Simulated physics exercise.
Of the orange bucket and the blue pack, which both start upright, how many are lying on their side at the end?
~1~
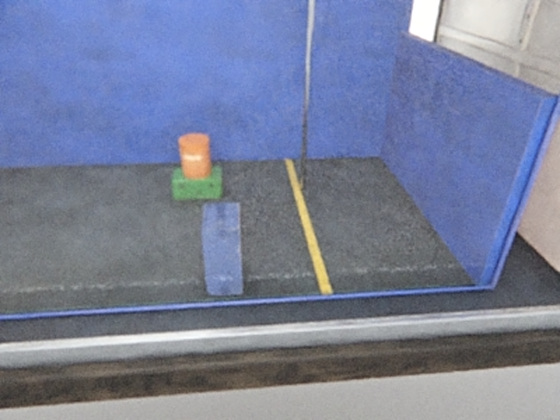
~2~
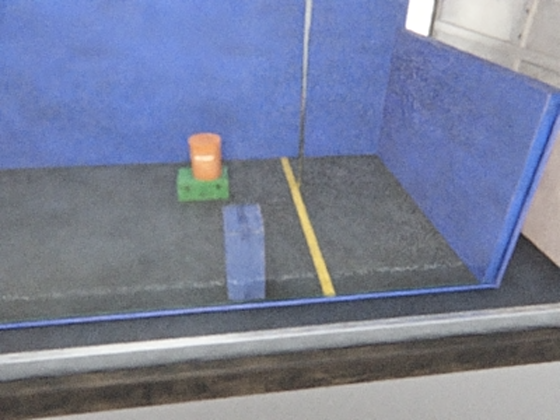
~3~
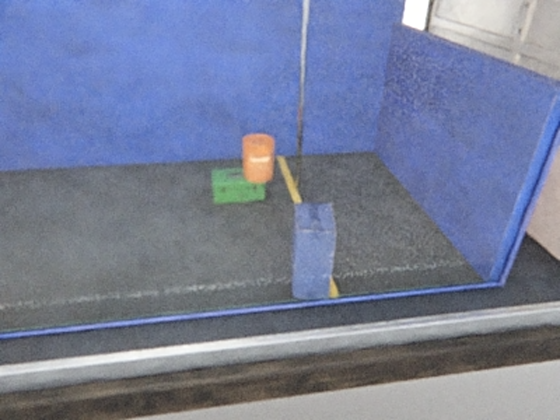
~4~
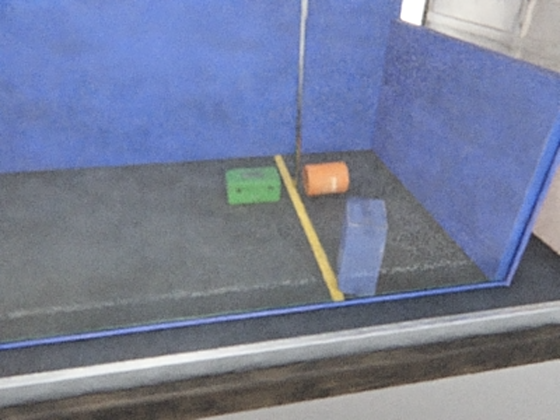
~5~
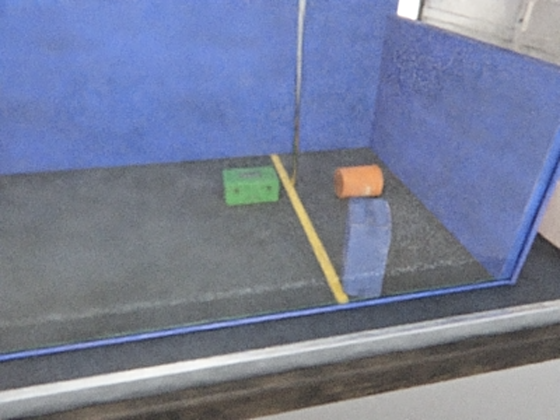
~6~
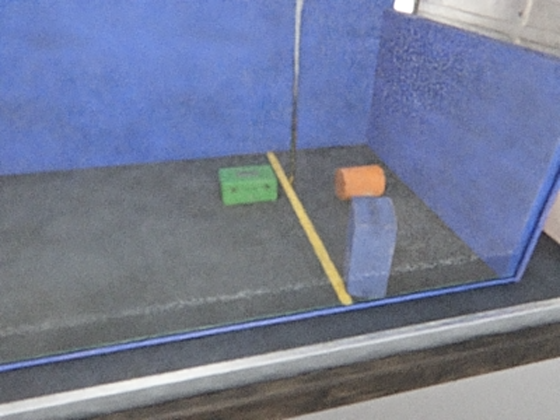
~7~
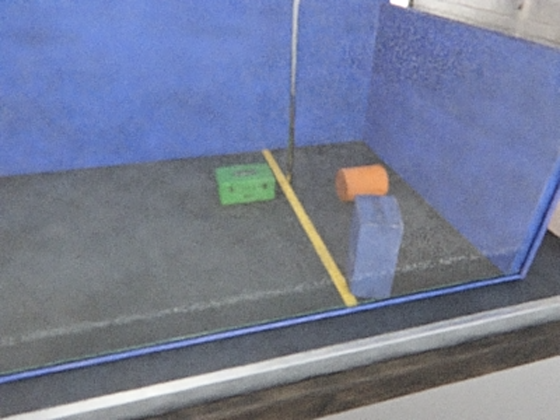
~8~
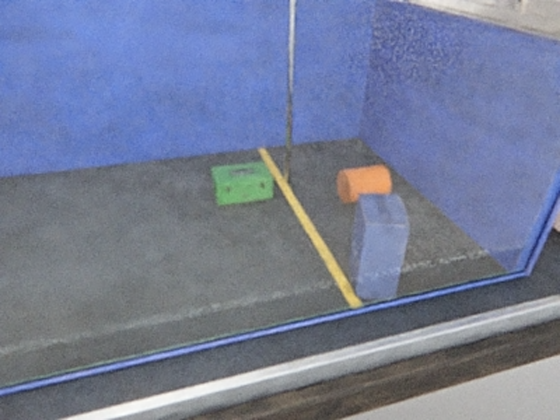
One of them is lying on its side at the end, the orange bucket. The blue pack is still upright.
In the video, an orange bucket on a green toolbox and an upright blue pack slide right across a blue-walled bay. The bucket comes off and ends on its side past the yellow line, the toolbox stops short, and the pack crosses and stays upright.
